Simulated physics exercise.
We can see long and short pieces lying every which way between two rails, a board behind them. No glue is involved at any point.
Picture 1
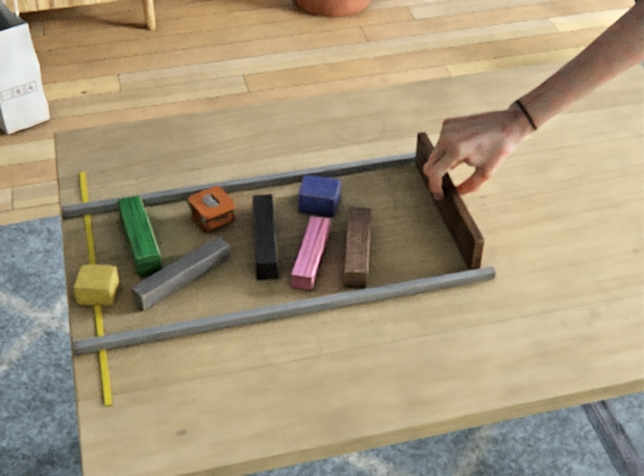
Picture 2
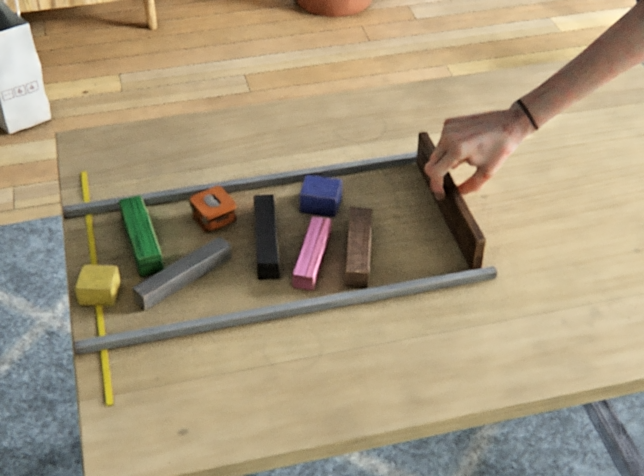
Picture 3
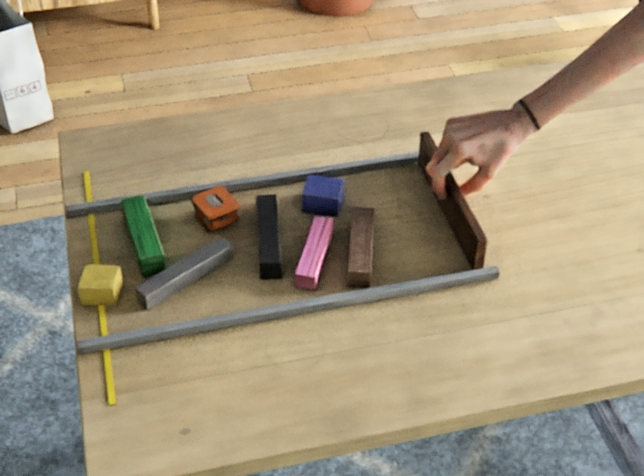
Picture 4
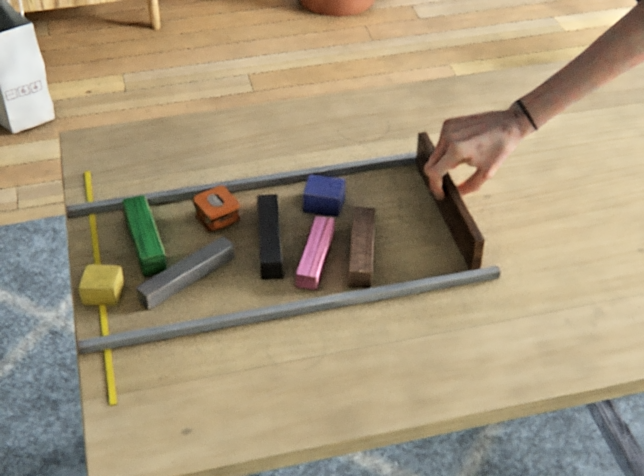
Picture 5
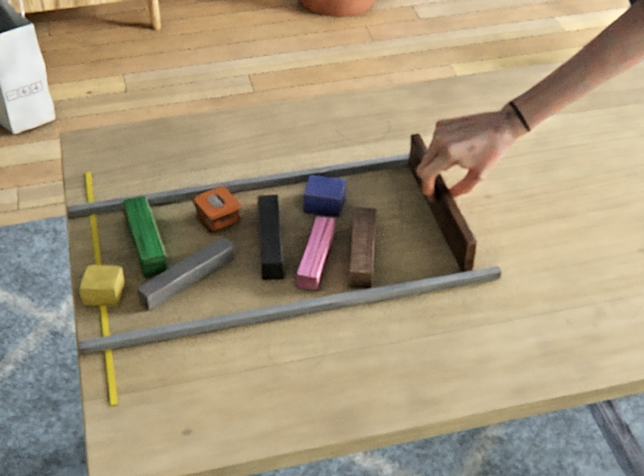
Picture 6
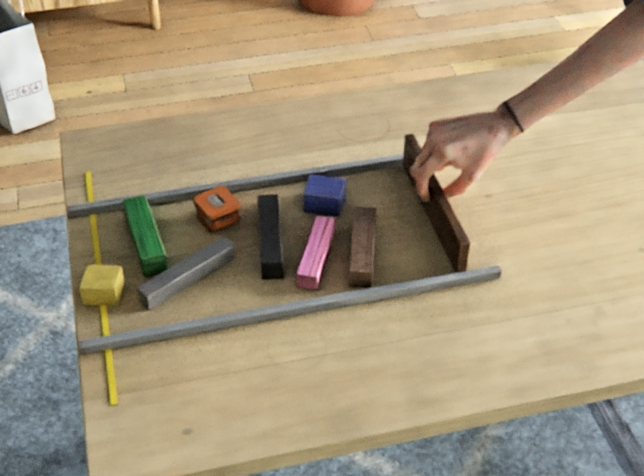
Hand holding a dark board upright between two grey rails, then sliding it slightly left towards scattered coloured blocks lying still.
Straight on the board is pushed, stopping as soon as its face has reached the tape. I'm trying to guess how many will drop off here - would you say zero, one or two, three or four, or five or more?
I'd say five or more.
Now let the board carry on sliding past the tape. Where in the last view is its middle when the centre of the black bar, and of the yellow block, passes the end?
The middle is at (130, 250) when it's the black bar, and at (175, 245) when it's the yellow block.
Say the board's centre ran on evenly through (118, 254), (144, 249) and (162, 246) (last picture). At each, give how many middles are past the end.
Past the end: 5, 4 and 2.
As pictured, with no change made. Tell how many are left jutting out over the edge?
The figure is 1.
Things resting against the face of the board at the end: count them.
Tally at the end: 2.
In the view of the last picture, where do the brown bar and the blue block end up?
Roughly (89, 294), and the other roughly (75, 241).
Soon after, none off yet; yellow block at rest near (102, 285); green stick at rest near (145, 234); grey bar at rest near (188, 272).
Then, none off yet; yellow block at rest near (102, 285); green stick moved a little near (129, 235); grey bar moved a little near (140, 287).
Further on, two off so far; yellow block on its side near (49, 334); green stick falling near (45, 334); grey bar moved about its own width near (78, 296).
At rest, the number that fall off is five or more; fallen, pink stick, black bar, orange case, grey bar, green stick and yellow block.
